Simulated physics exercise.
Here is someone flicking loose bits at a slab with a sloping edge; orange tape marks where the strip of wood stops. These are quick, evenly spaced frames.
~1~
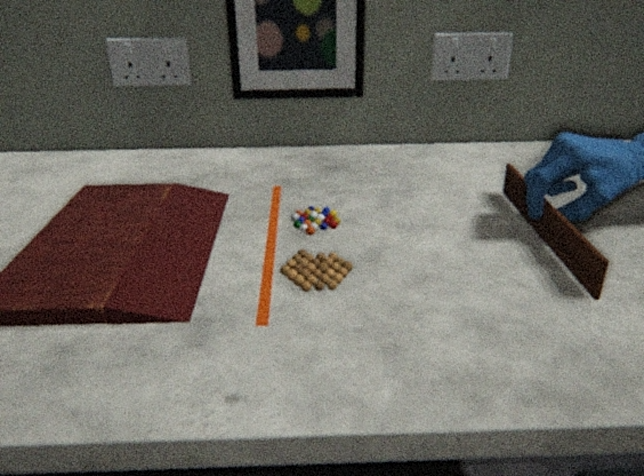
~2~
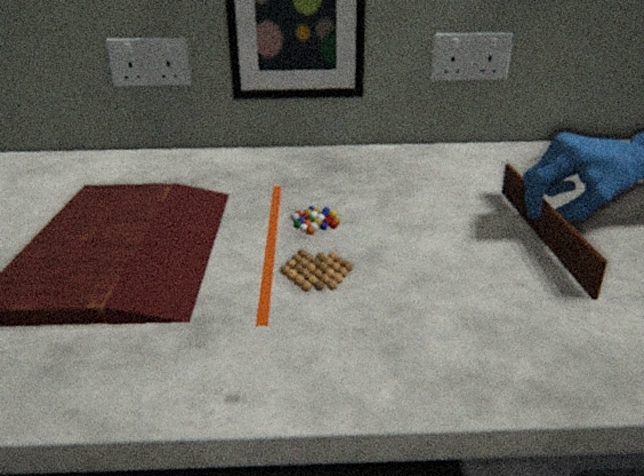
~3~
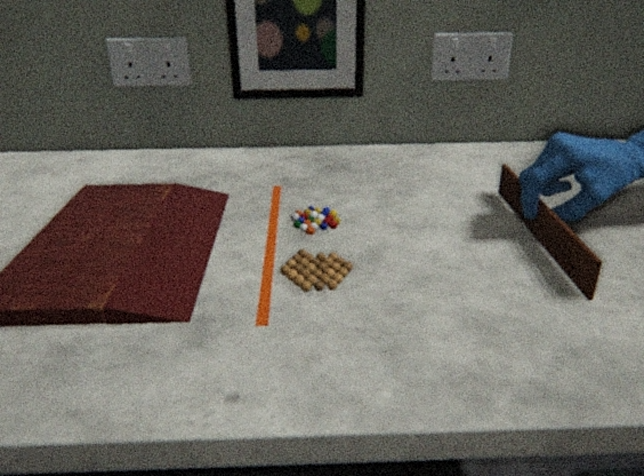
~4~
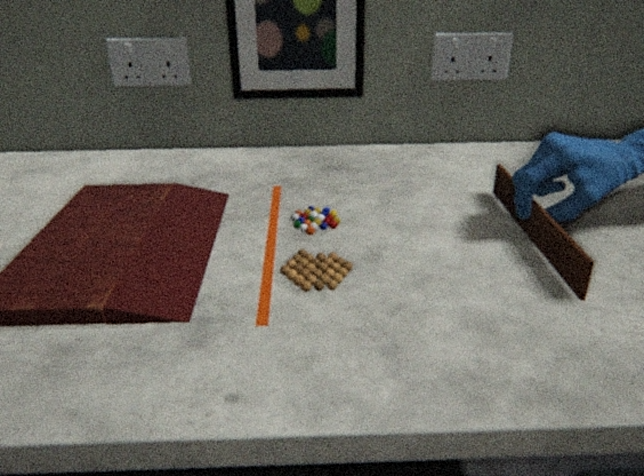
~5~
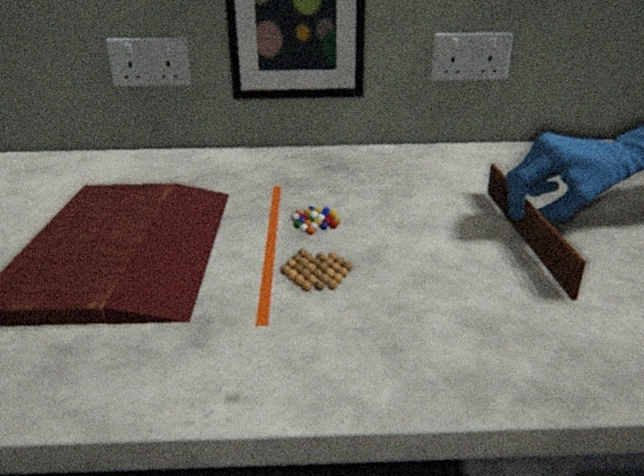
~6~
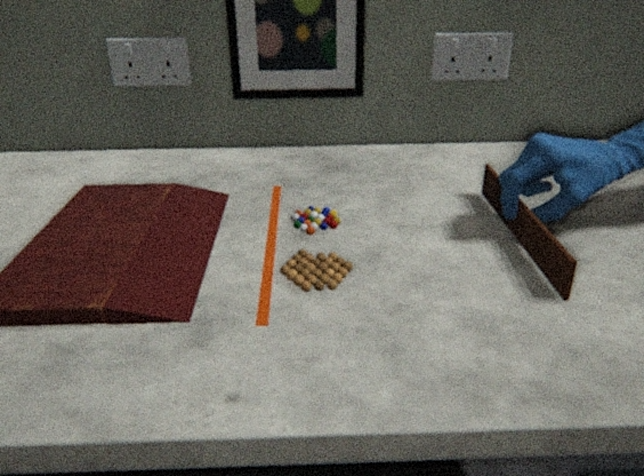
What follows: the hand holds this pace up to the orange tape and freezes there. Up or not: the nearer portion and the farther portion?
Nearer portion: It does not make it up. Farther portion: It does not make it up.
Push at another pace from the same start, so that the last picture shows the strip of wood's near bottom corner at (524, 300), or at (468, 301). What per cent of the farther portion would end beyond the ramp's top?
Roughly 0 per cent, and 10 per cent.
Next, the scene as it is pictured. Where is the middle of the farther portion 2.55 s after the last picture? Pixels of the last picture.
Around (237, 222).
Then, 1.13 s on from there, strip of wood still moving, near (390, 207); nearer portion the whole lot short of the ramp; farther portion the whole lot short of the ramp.
Then, 2.27 s on from there, strip of wood stopped at the orange tape; nearer portion the whole lot short of the ramp; farther portion the whole lot short of the ramp.
In the end, strip of wood stopped at the orange tape; nearer portion none at all past the top, the whole lot short of the ramp; farther portion none at all past the top, the whole lot short of the ramp.
